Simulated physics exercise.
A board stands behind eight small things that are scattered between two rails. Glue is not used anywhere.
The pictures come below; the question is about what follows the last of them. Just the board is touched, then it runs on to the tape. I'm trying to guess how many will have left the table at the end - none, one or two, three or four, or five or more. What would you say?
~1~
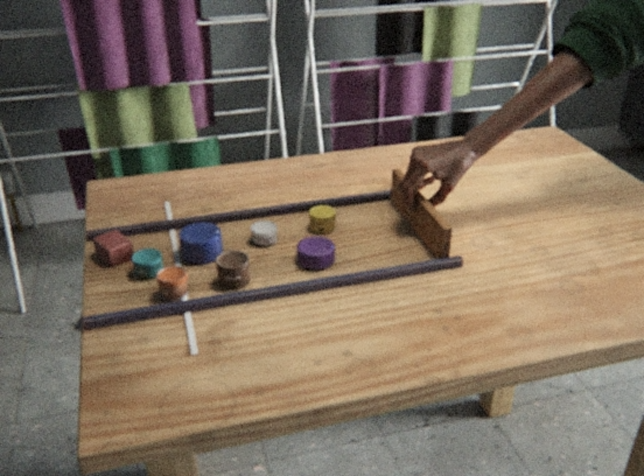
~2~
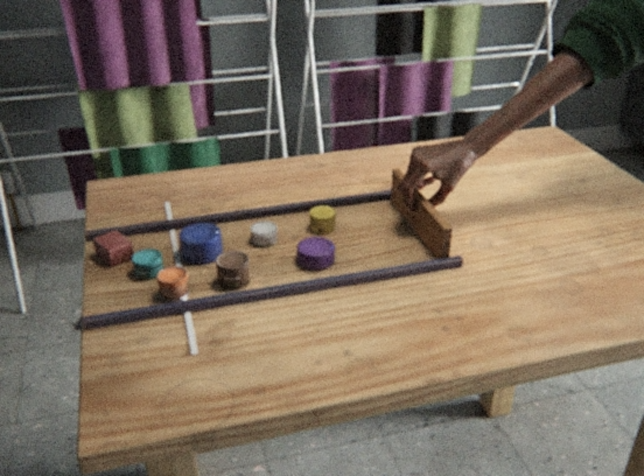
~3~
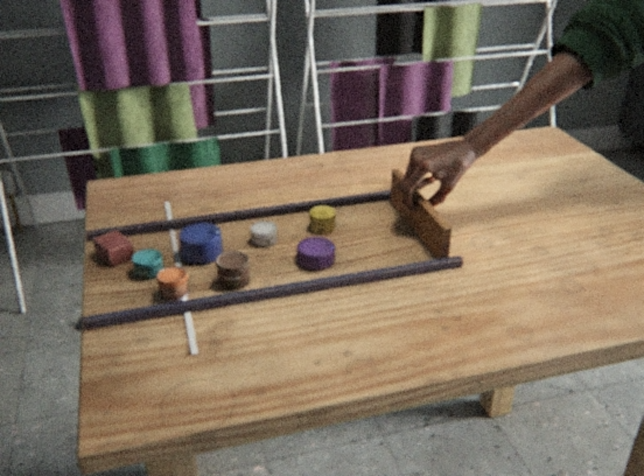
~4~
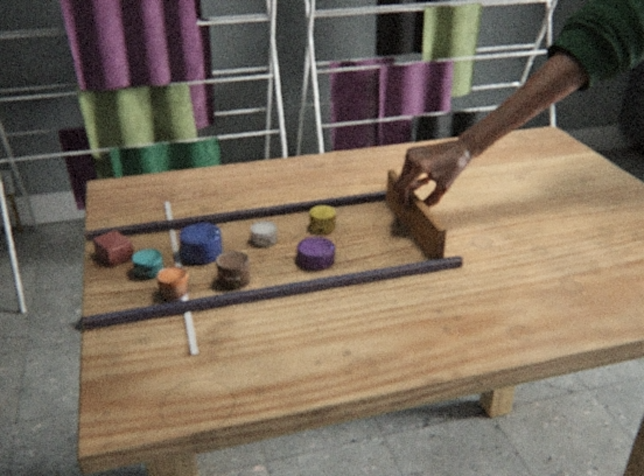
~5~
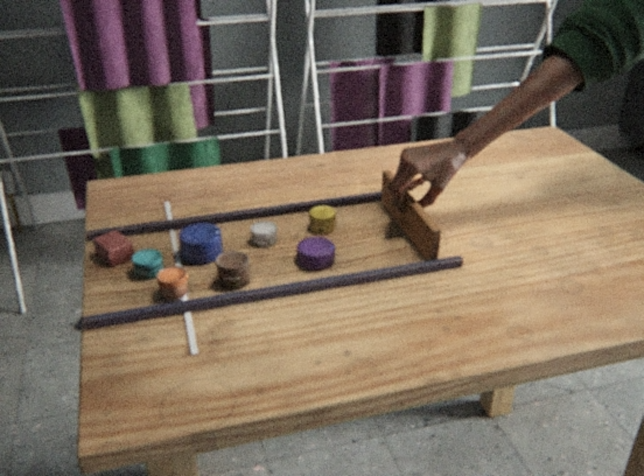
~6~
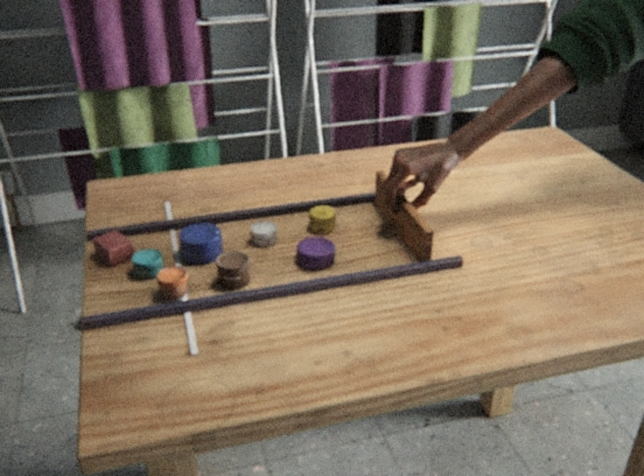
Well, nothing drops off the table this time.
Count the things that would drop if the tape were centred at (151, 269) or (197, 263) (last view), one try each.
1 and 0.
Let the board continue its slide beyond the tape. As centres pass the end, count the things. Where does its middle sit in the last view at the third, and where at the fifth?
It sits near (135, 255), and then near (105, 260).
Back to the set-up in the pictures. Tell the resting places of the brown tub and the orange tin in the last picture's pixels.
First object: (167, 290); second object: (135, 291).
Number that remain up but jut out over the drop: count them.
Overhang count: 1.
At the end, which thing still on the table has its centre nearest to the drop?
The one you want is the red block.
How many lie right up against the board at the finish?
It's 4 of them.
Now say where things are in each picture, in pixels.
The first frame shows red block (114, 248); turquoise tub (148, 264); orange tin (173, 284); board (419, 213); tape (179, 265).
The second frame shows turquoise tub (148, 264); white tin (264, 234).
The third frame shows orange tin (173, 284); brown tub (234, 270).
The fourth frame shows red block (114, 248); blue lid (201, 244).
The fifth frame shows turquoise tub (148, 264); purple lid (316, 253).
The sixth frame shows red block (114, 248); turquoise tub (148, 264); orange tin (173, 284); board (402, 215); tape (179, 265).
Early on, none off yet; red block at rest near (114, 248); turquoise tub at rest near (148, 264); orange tin at rest near (173, 284).
Finally, the number that fall off is zero.
